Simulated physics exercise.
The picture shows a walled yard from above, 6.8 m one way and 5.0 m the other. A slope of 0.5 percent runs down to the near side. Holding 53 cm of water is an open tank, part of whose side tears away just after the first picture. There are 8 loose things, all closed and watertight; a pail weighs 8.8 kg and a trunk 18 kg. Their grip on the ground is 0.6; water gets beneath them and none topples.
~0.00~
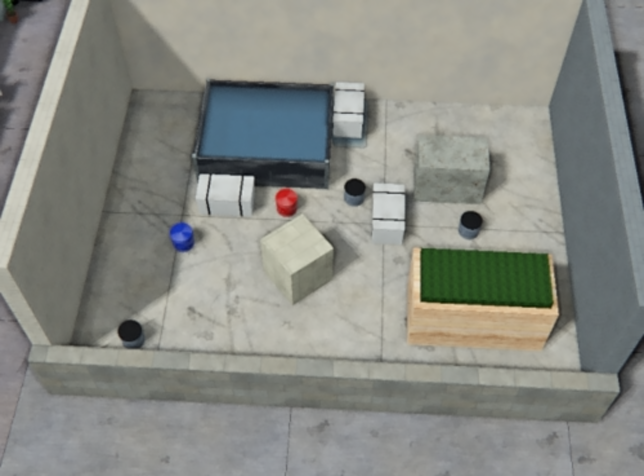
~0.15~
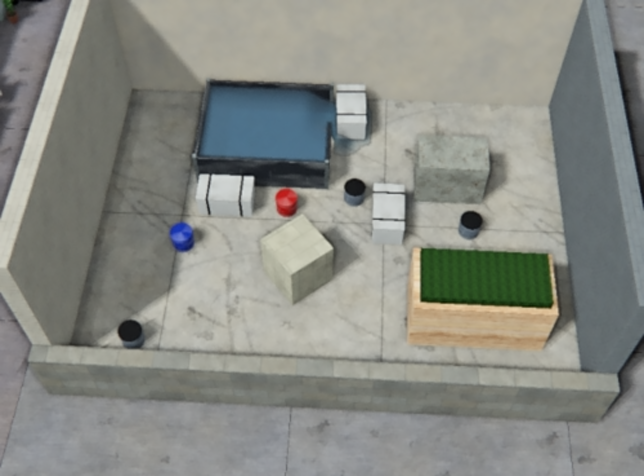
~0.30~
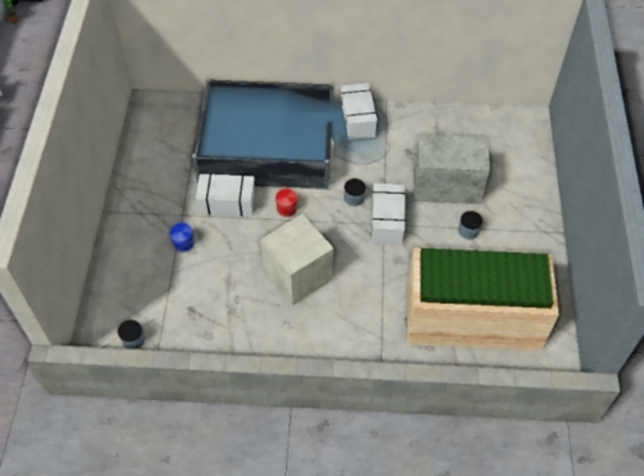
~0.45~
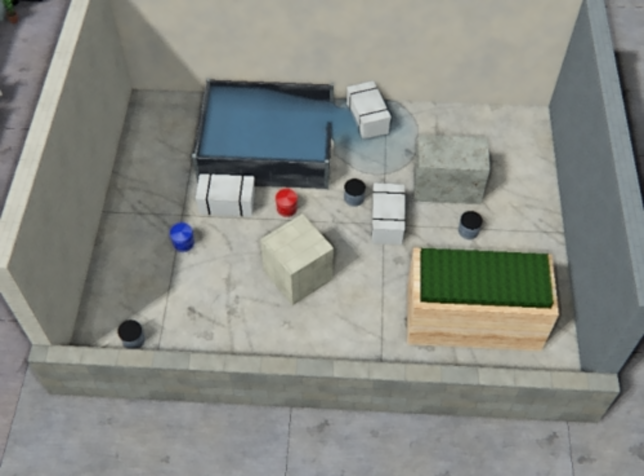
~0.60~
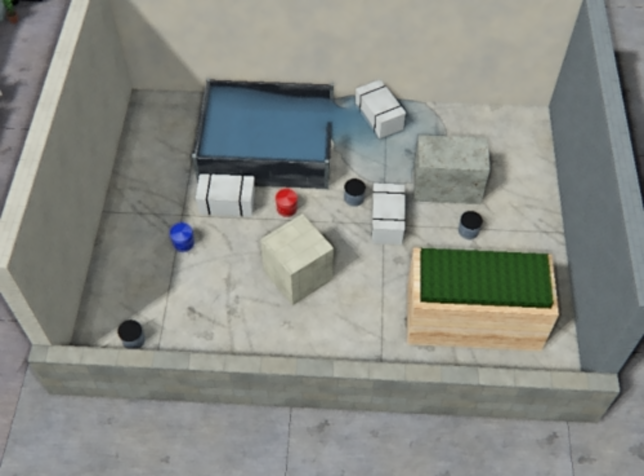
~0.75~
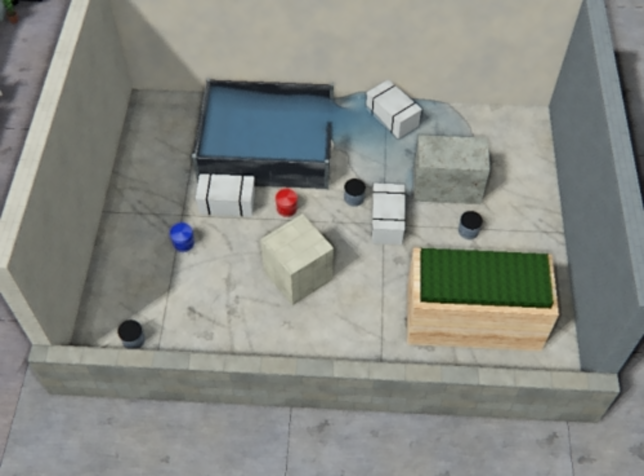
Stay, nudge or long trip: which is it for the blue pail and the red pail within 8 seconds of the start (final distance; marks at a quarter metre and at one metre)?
Once settled, the blue pail sits nearly where it was and the red pail sits nearly where it was.
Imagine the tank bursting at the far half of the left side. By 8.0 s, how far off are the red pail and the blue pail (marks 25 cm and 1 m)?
Well, the red pail basically stays there and the blue pail scoots over a bit.
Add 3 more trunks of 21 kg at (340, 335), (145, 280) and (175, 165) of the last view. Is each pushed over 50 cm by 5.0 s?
Well, in that order it's lower, lower and lower.
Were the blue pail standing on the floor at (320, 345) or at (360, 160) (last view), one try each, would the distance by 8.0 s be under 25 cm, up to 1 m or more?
In turn: It stays put; it barely shifts.
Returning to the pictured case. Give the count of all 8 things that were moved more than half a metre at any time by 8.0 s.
By my count, 1.
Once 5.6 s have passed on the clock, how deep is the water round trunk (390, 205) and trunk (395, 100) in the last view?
Depth approx. 4 cm / 12 cm.
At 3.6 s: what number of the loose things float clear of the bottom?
Total: 1.
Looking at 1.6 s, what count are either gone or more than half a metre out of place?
Tally at that time: 1.
After 1.6 s the blue pail is near (181, 232), 0.0 m from its start, aground; the red pail is near (286, 197), 0.0 m from its start, aground; 0 afloat.
After 3.6 s the blue pail is near (181, 232), 0.0 m from its start, aground; the red pail is near (286, 197), 0.0 m from its start, aground; 1 afloat.
After 5.6 s the blue pail is near (181, 232), 0.0 m from its start, aground; the red pail is near (286, 197), 0.0 m from its start, aground; 1 afloat.
After 8.0 s the blue pail is near (181, 232), 0.0 m from its start, aground; the red pail is near (286, 197), 0.0 m from its start, aground; 2 afloat.
